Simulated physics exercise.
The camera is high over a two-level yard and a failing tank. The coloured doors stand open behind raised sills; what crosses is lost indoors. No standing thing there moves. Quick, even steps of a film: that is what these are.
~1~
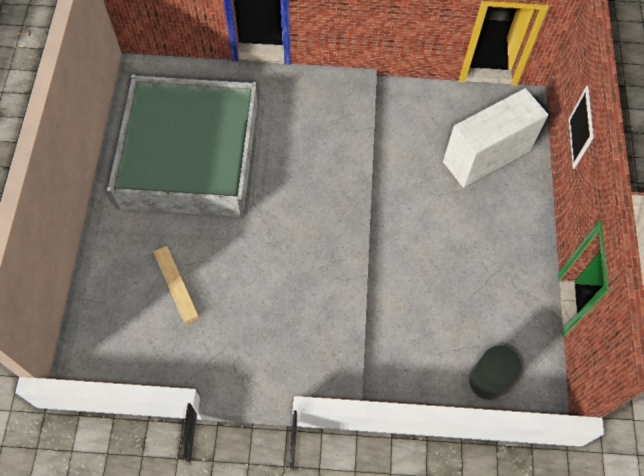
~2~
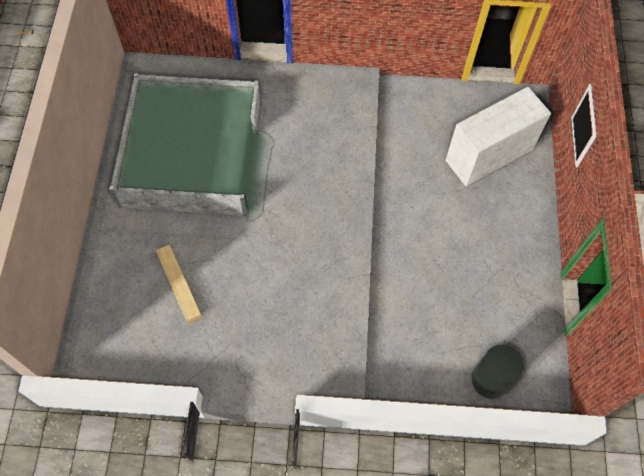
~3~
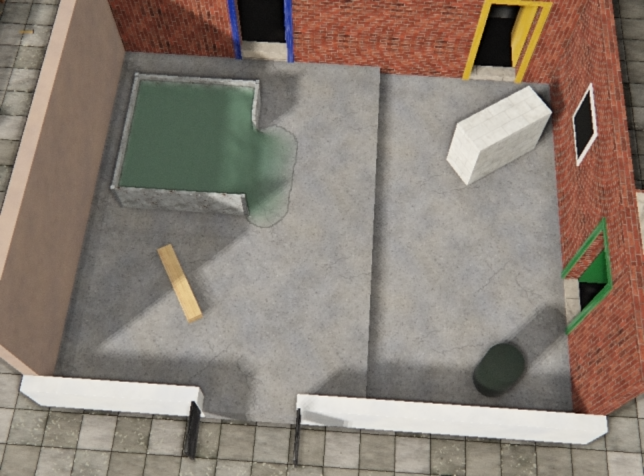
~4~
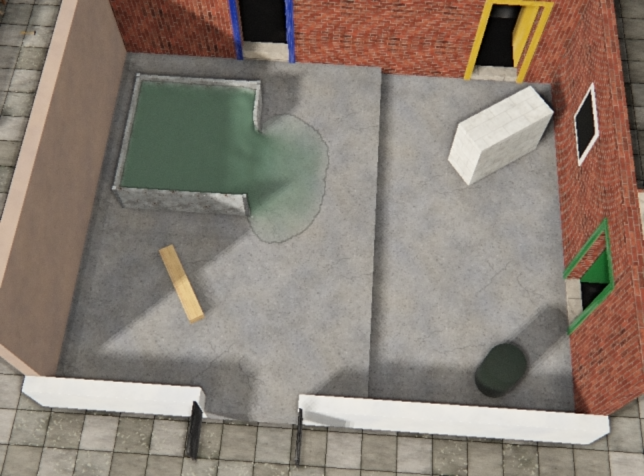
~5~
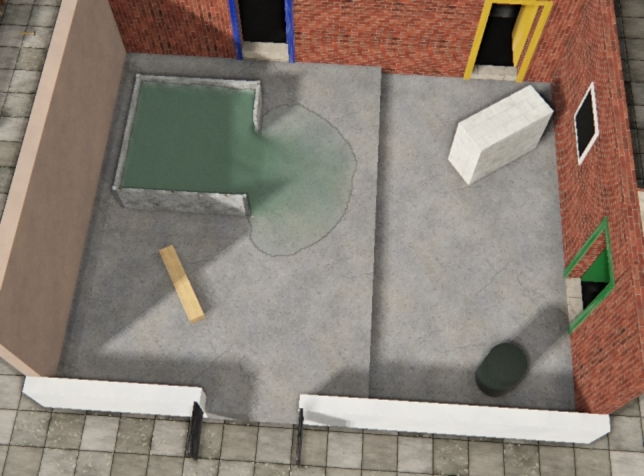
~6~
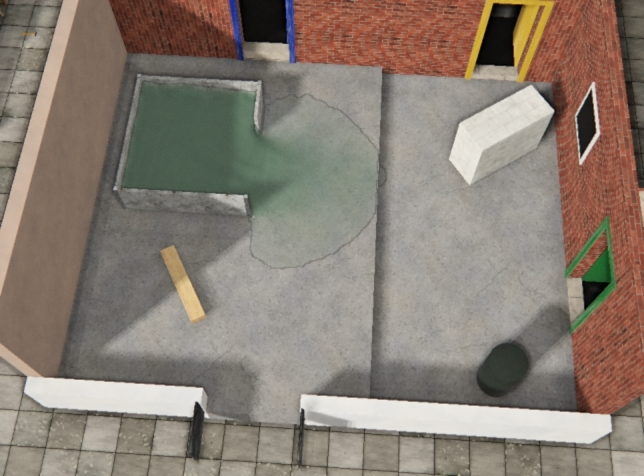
A walled tank opens on its right side and greenish water spreads rightward across the grey yard.
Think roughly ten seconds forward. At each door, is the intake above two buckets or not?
Yellow door: Not above, blue door: Not above, green door: Above.
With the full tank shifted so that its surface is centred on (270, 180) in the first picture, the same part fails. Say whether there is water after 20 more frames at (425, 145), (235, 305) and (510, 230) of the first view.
Result: Inundated; spared; inundated.
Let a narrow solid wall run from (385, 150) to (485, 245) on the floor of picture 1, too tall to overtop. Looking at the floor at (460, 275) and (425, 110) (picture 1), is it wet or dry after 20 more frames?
Submerged, then submerged.
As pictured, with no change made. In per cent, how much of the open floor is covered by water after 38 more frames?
Close to 60 percent, by my reckoning.
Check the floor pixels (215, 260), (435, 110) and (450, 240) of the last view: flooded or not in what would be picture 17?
Result, in order: Unflooded / waterlogged / waterlogged.
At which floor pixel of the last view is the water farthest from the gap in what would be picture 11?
My guess is roughly (499, 217).
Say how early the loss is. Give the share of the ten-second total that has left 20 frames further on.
Roughly 20 percent.
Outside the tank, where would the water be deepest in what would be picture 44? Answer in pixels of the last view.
I would choose the pixel (371, 410).
A moment on, water covers 25 % of the floor; the yellow door not reached, the blue door not reached, the green door not reached.
Next, water covers 45 % of the floor; the yellow door not reached, the blue door not reached, the green door not reached.
Then, water covers 60 % of the floor; the yellow door wet at the sill, nothing in, the blue door not reached, the green door over two buckets in.
Later, water covers 60 % of the floor; the yellow door under two buckets in, the blue door not reached, the green door far over two buckets in.
In the end, water covers 55 % of the floor; the yellow door under two buckets in, the blue door not reached, the green door far over two buckets in.
